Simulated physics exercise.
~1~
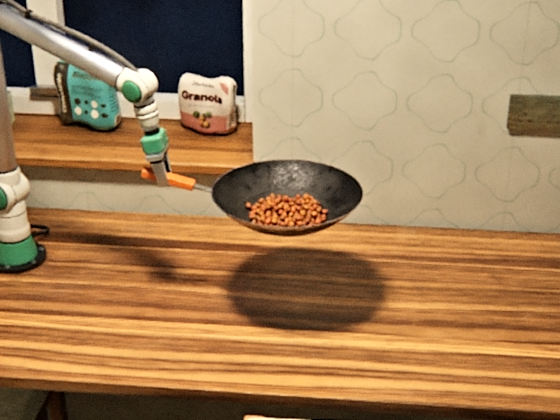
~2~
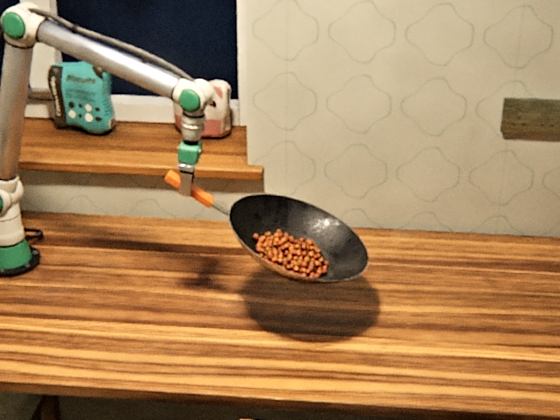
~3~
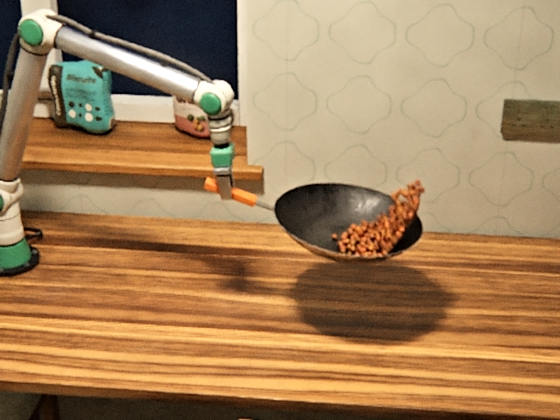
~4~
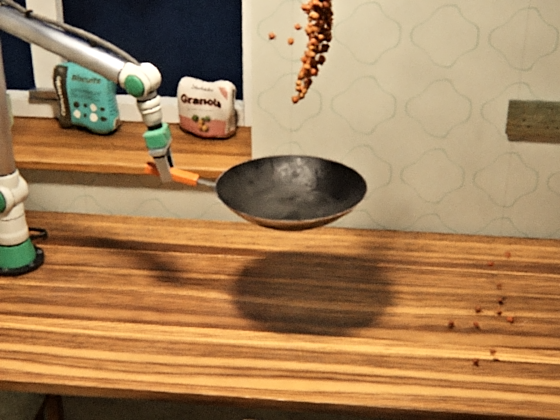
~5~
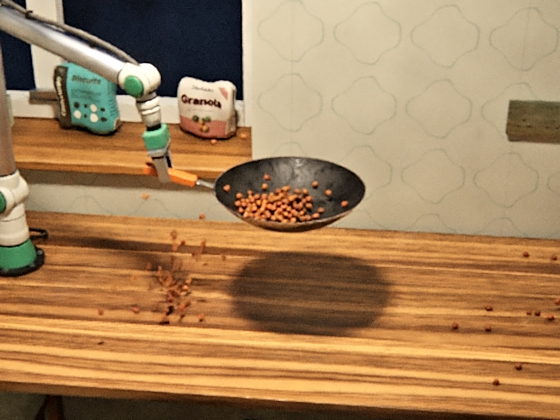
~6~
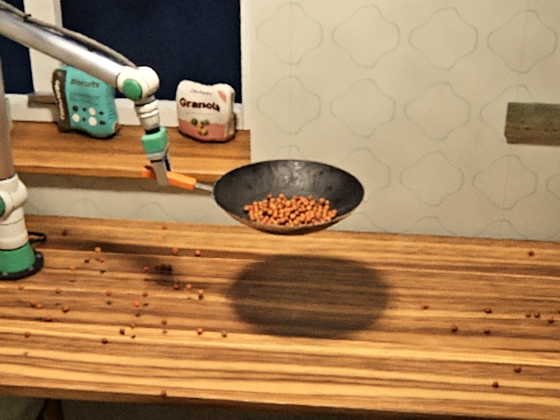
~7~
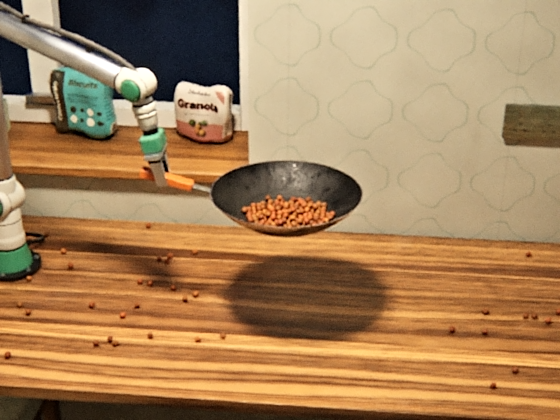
Robot arm tossing hazelnuts from a dark wok above a wooden table, catching most while many scatter across the tabletop.
